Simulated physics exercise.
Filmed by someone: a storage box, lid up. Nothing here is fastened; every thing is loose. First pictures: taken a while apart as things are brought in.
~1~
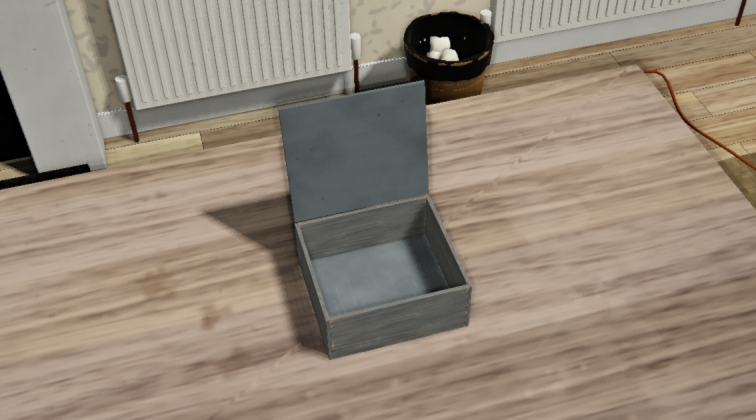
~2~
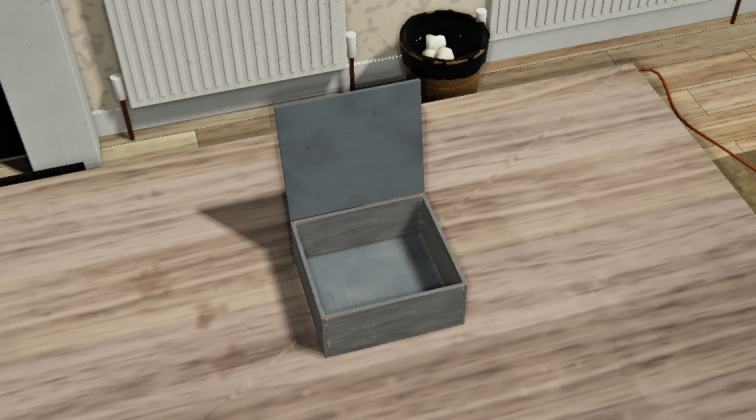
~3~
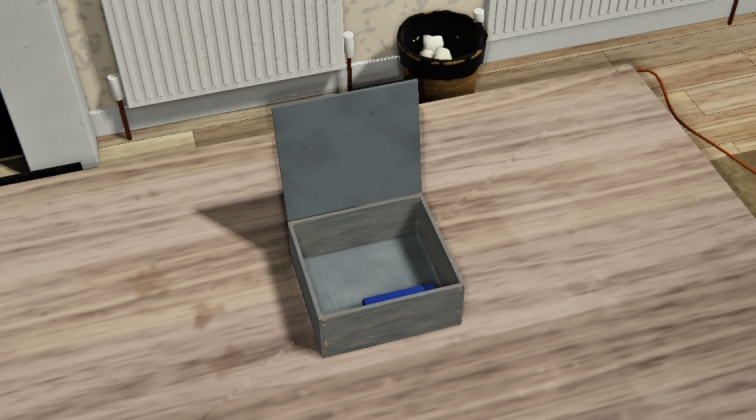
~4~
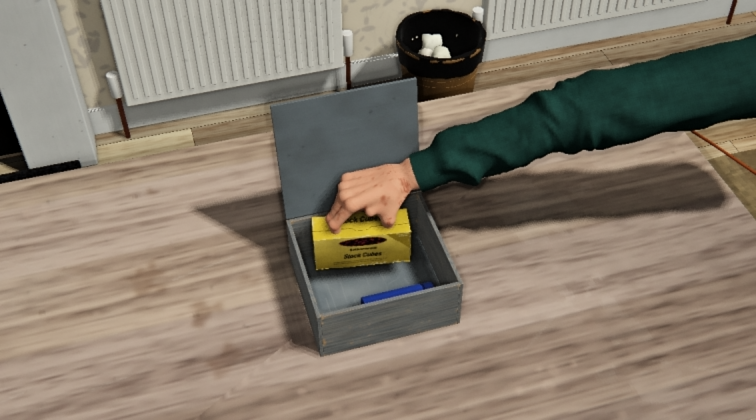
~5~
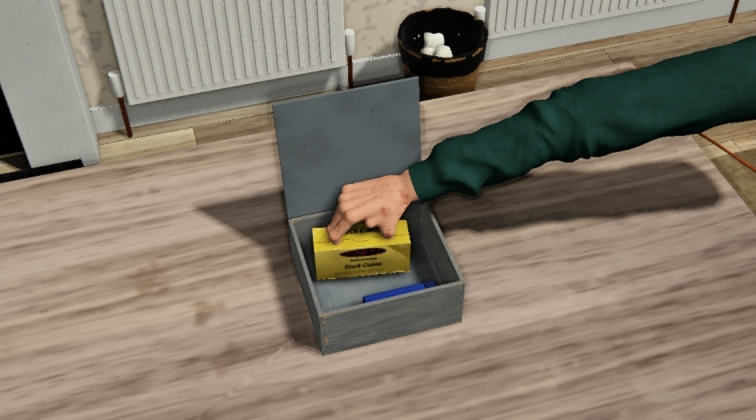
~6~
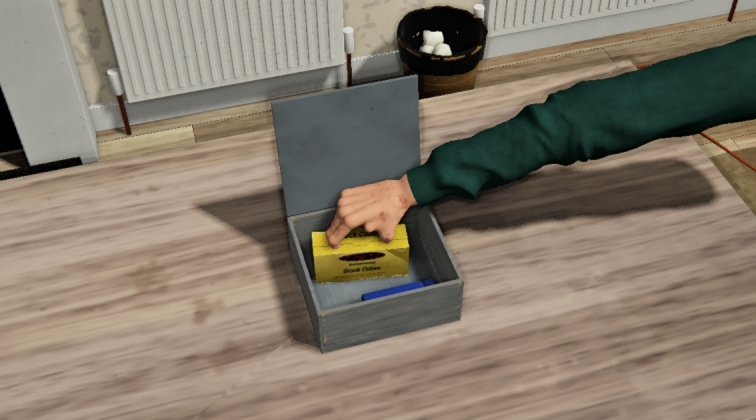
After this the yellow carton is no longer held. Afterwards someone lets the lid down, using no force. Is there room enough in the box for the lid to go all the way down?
I'd say the lid ends up closed there.
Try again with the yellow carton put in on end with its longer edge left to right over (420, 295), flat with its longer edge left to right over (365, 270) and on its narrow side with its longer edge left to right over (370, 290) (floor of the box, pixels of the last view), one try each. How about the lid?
The lid goes all the way down the first time, goes all the way down the second time and goes all the way down the third time.
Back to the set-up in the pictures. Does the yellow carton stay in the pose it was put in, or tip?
It stays as it was set.
Then, 1.30 s past the last view, lid 78° above the rim.
Then, 1.70 s past the last view, lid 51° above the rim.
Then, 2.10 s past the last view, lid 16° above the rim.
Finally, lid shut; both still in place. Final places as the last picture's camera would see them, yellow carton near (361, 254).
